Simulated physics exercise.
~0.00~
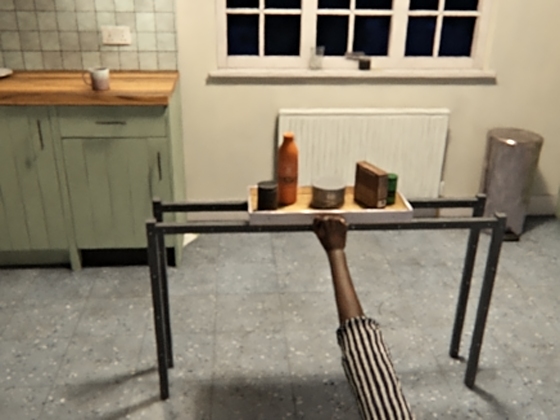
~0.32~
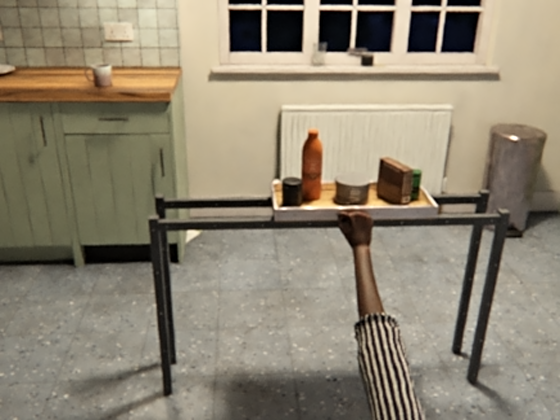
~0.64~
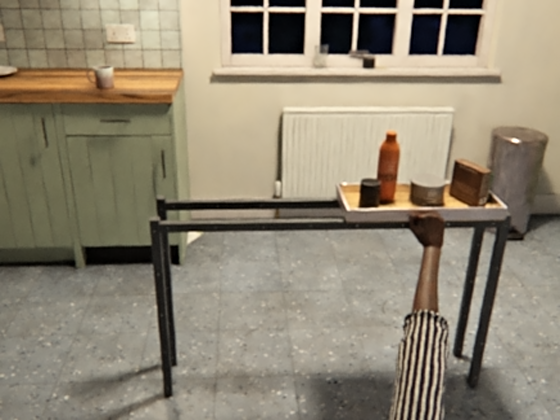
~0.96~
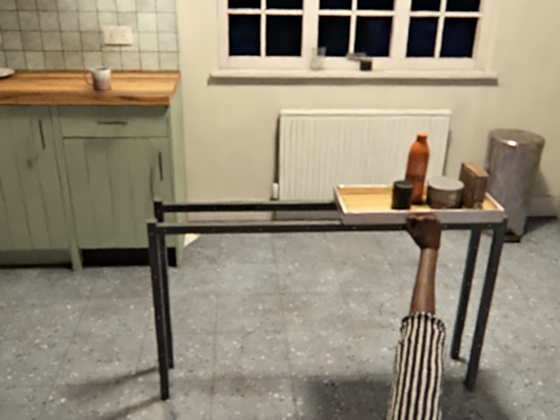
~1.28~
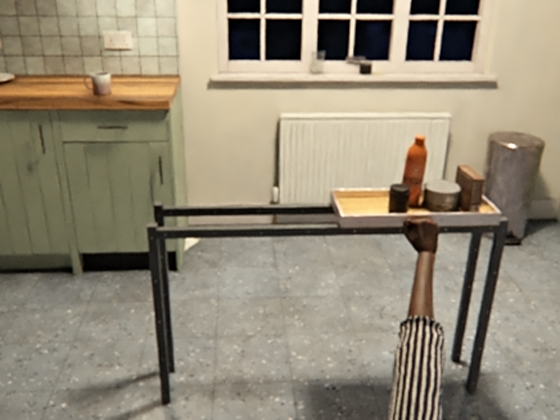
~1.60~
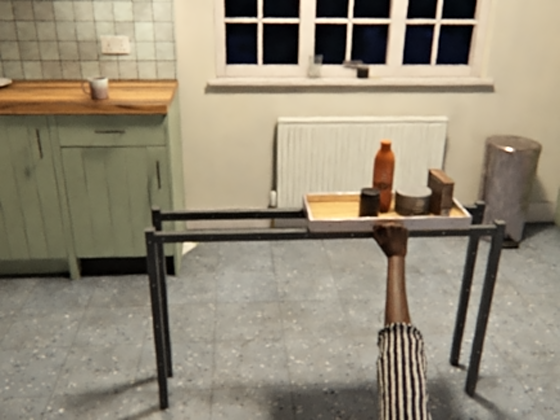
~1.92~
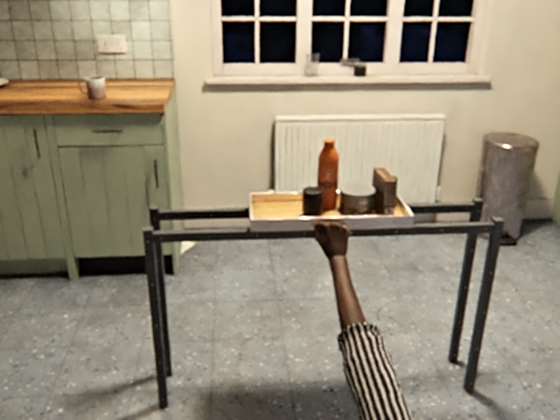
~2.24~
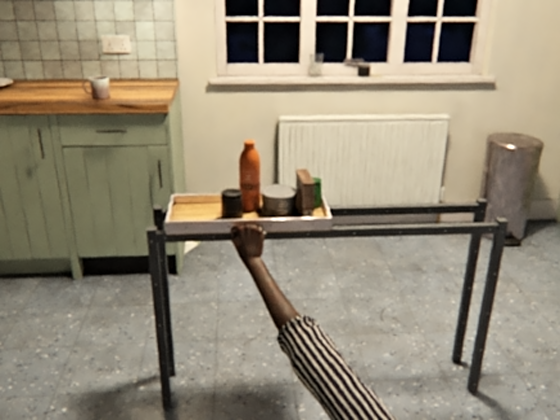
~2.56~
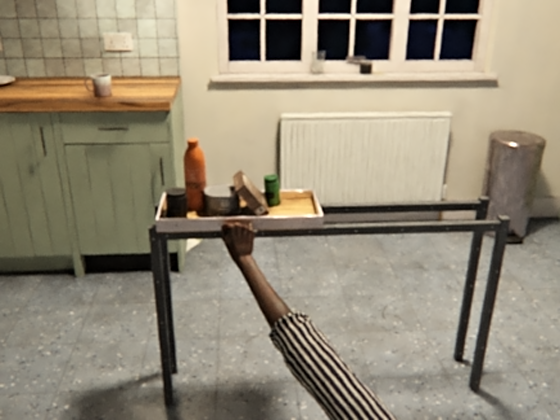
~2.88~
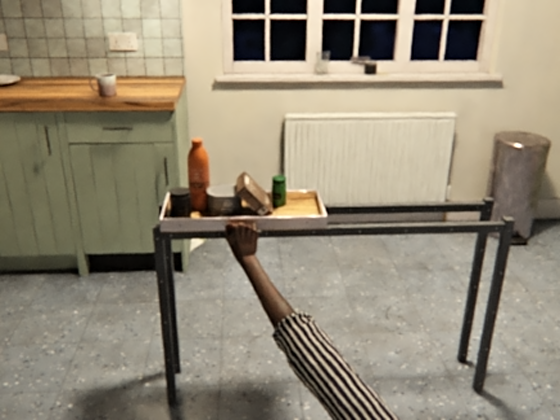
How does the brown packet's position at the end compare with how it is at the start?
At the start the brown packet stands upright on the tray, but by the end it has tipped and is leaning beside the grey tub.
